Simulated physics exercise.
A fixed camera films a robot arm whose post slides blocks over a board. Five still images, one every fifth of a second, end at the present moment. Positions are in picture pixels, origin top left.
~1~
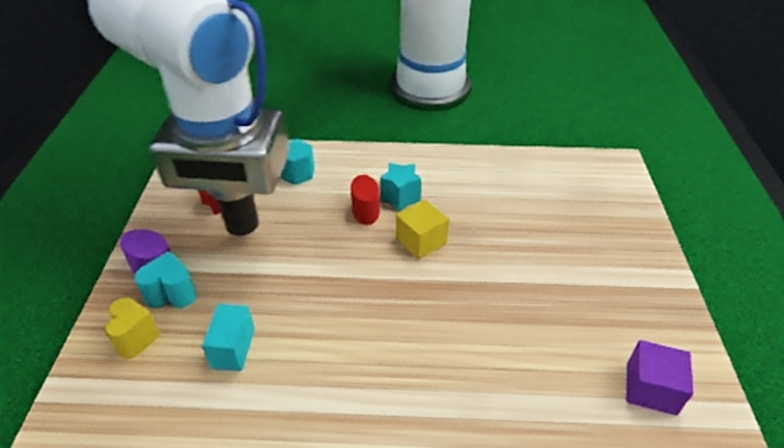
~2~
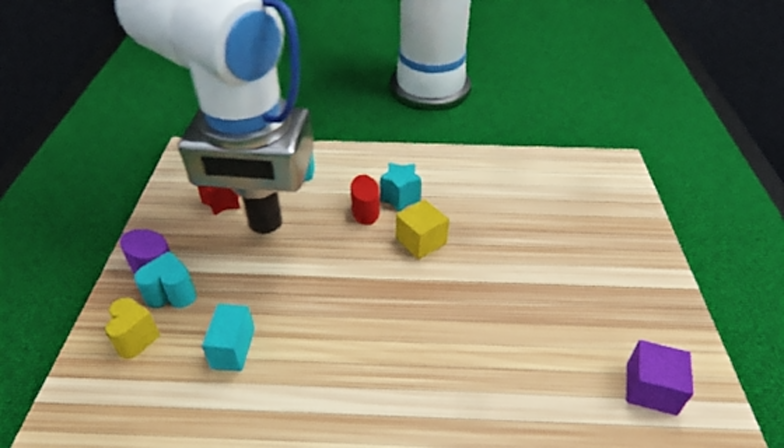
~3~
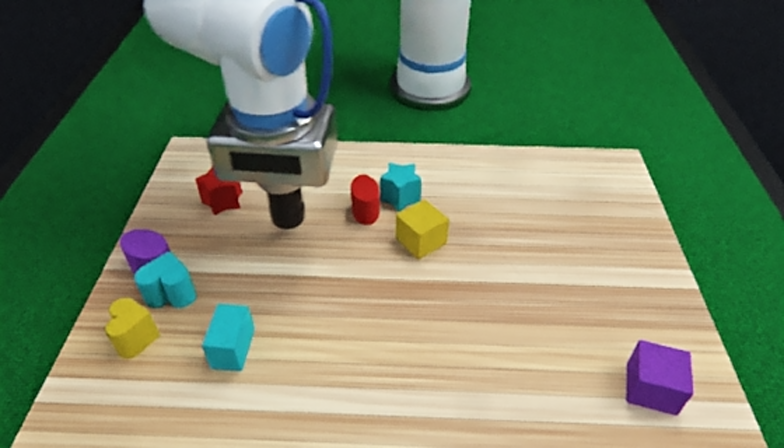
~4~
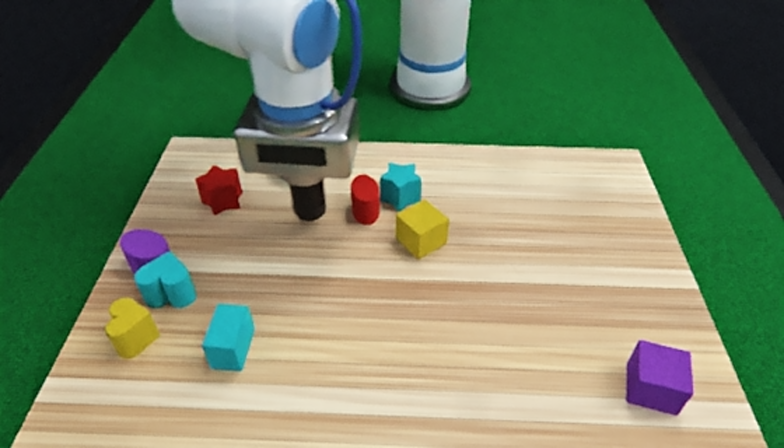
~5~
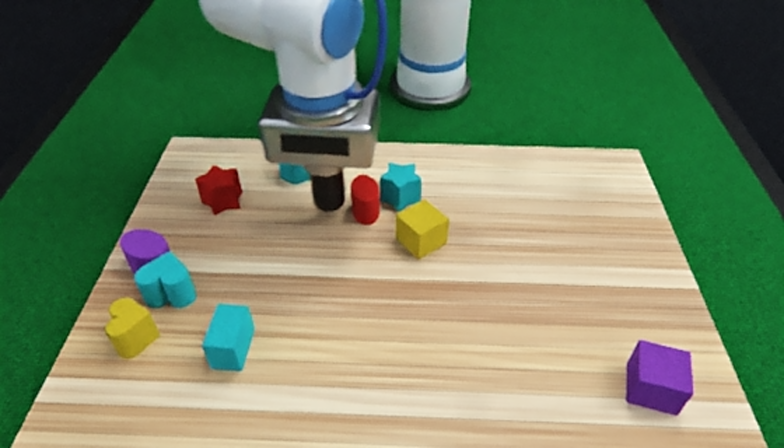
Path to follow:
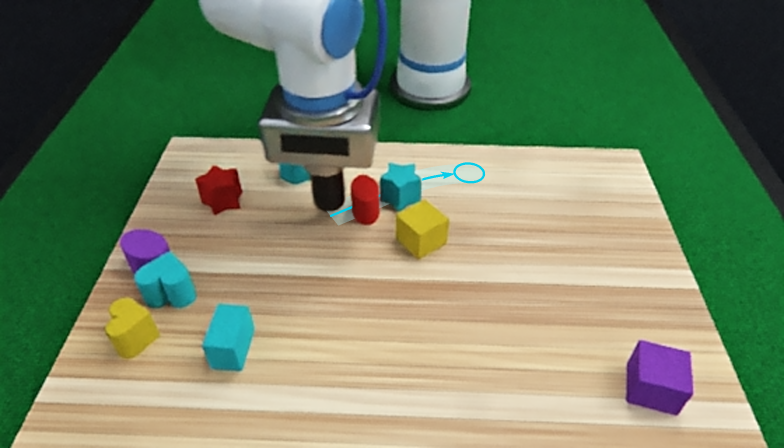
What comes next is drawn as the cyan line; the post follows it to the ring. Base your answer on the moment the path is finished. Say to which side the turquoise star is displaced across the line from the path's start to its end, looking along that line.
It's going to go right.
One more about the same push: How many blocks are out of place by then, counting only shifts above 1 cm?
Going by the path, two blocks will move.
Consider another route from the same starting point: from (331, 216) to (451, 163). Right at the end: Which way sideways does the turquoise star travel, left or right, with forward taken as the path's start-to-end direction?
Answer: Right.
The line goes from (331, 216) via (399, 188), ending at (469, 173).
On the path given first. One third of the way, post at (377, 182); red oval at (407, 174); turquoise star at (432, 164), turned 25° clockwise.
Two thirds of the way, post at (422, 165); red oval at (450, 163), turned 25° clockwise; turquoise star at (478, 158), turned 45° clockwise.
At the end, post at (471, 158); red oval at (495, 161), turned 45° clockwise; turquoise star at (526, 161), turned 60° clockwise; yellow square piece unmoved.
